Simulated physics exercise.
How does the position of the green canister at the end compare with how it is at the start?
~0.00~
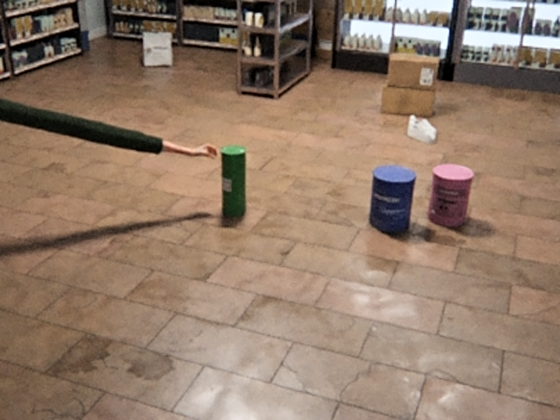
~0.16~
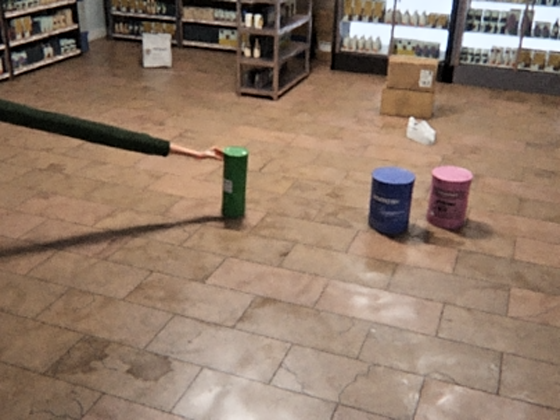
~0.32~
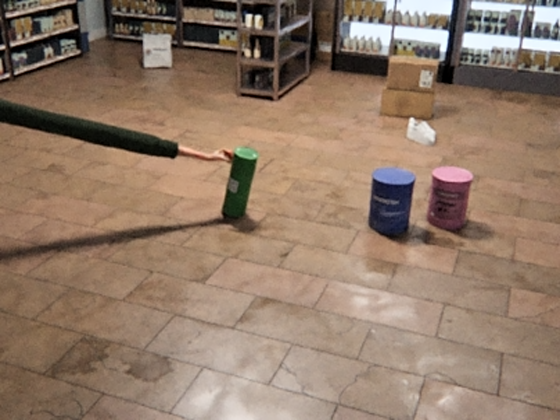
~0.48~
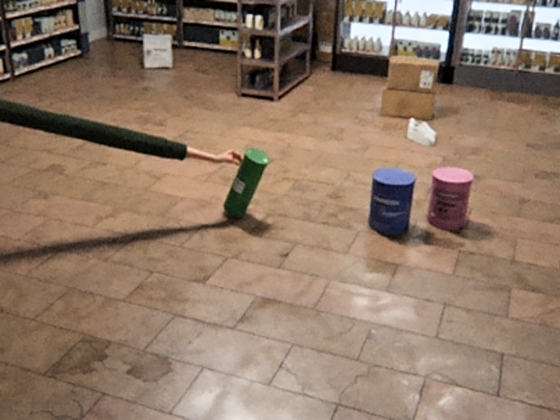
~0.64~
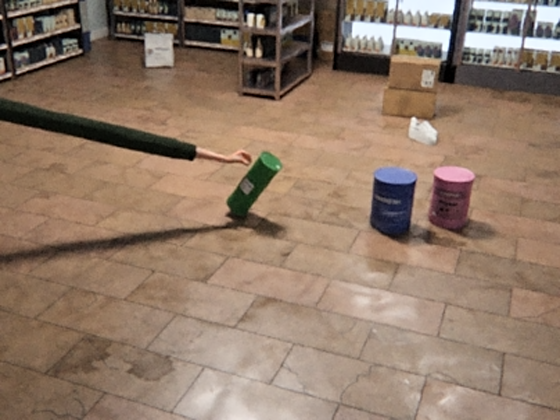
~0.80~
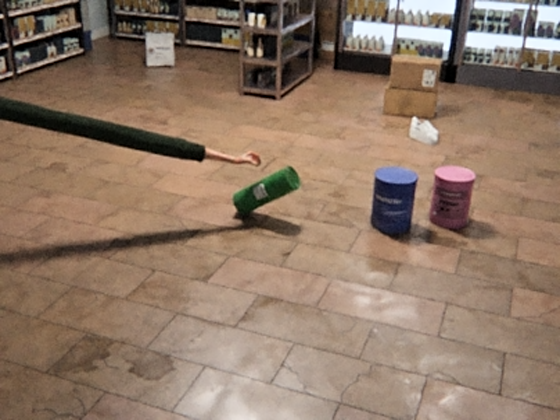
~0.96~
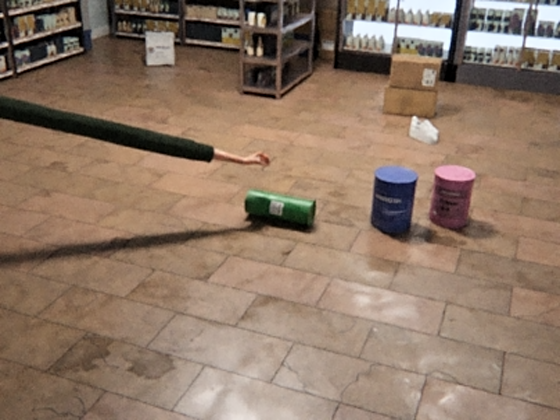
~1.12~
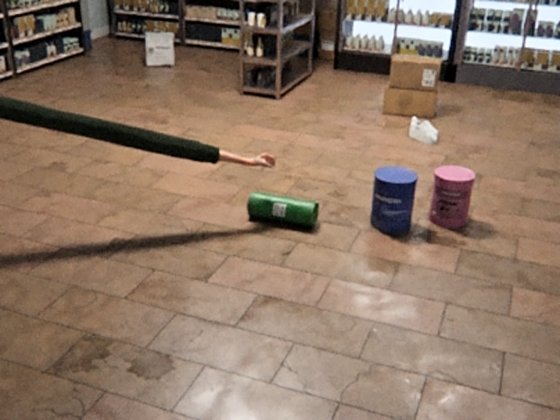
The green canister stands upright at the start, and at the end it lies on its side on the floor.
